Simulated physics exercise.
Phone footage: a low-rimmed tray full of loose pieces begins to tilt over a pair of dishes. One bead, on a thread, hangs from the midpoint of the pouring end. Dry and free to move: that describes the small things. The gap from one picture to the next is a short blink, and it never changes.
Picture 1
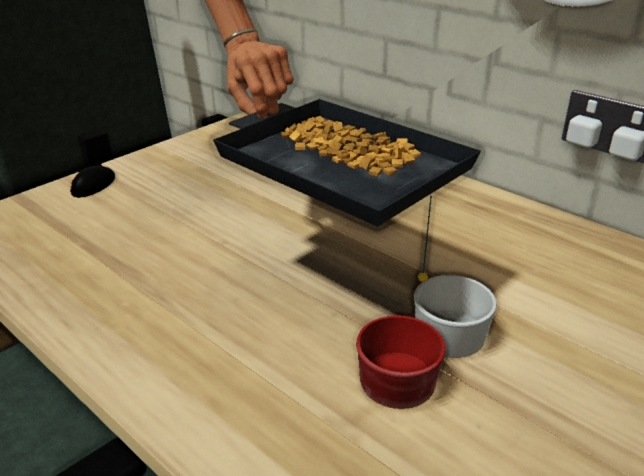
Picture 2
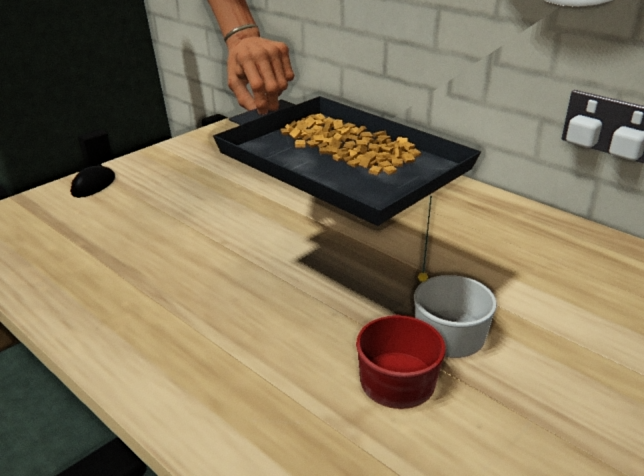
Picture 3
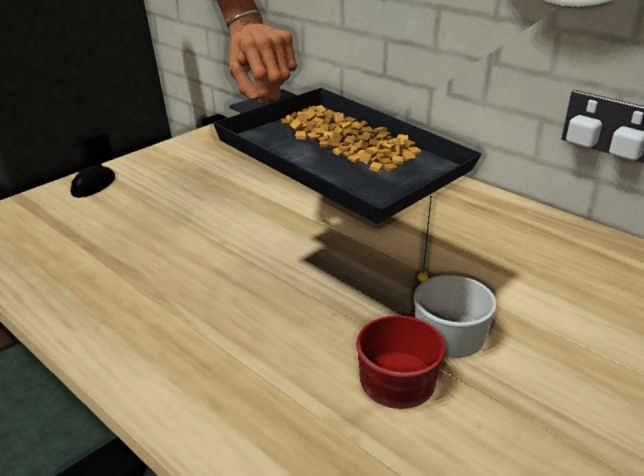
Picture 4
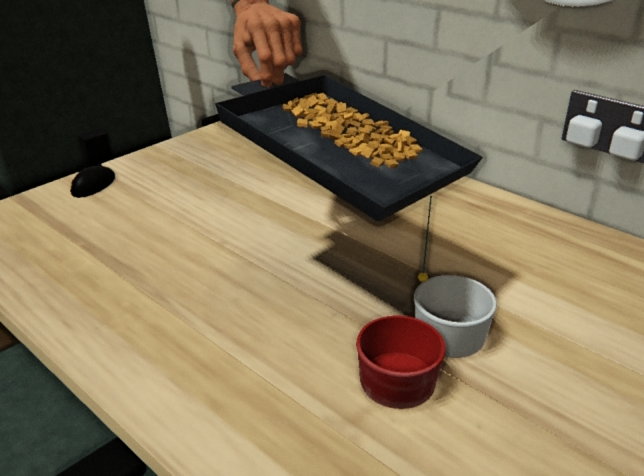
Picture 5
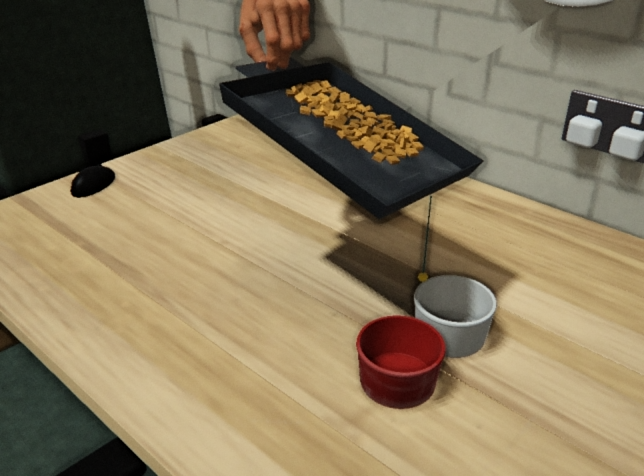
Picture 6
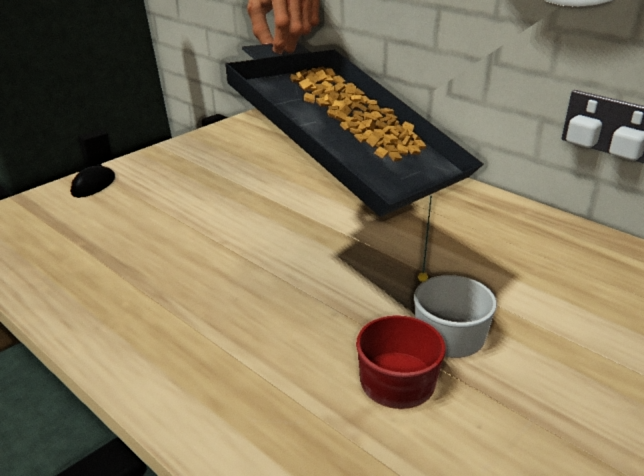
On a wooden counter, a hand steadily tilts a dark tray of cereal squares above two dishes.
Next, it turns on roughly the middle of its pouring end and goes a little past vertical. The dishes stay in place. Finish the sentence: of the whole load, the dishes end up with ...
... less than half.
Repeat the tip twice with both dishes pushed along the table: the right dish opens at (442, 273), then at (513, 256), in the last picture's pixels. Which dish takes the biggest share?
Well, first the dish at right, then the dish at left.
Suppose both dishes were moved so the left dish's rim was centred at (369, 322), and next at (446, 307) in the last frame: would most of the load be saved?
First the smaller part, then above a half.
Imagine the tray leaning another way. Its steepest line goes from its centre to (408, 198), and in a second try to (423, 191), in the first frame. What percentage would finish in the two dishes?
Shares, approx.: 80 %, then 50 %.
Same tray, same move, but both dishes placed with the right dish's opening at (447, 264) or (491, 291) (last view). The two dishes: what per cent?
About 60 per cent, then about 30 per cent.
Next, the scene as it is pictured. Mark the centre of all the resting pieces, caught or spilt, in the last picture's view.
About pixel (478, 302).
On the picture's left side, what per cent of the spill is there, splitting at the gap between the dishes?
Estimate: About 0 percent.
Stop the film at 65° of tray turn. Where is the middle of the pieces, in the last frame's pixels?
Its middle sits at about pixel (454, 166).
Soon after the last picture, tray tipped steeply; nearly all on the tray; a stray few in the air.
A little later, tray tipped past a quarter turn; about half on the tray; a small part in the right dish; about a third outside both; a small part in the air.
Later still, tray tipped past a quarter turn; a small part in the right dish; most outside both.
At rest, tray tipped past a quarter turn; none in the left dish; a small part in the right dish; most outside both.
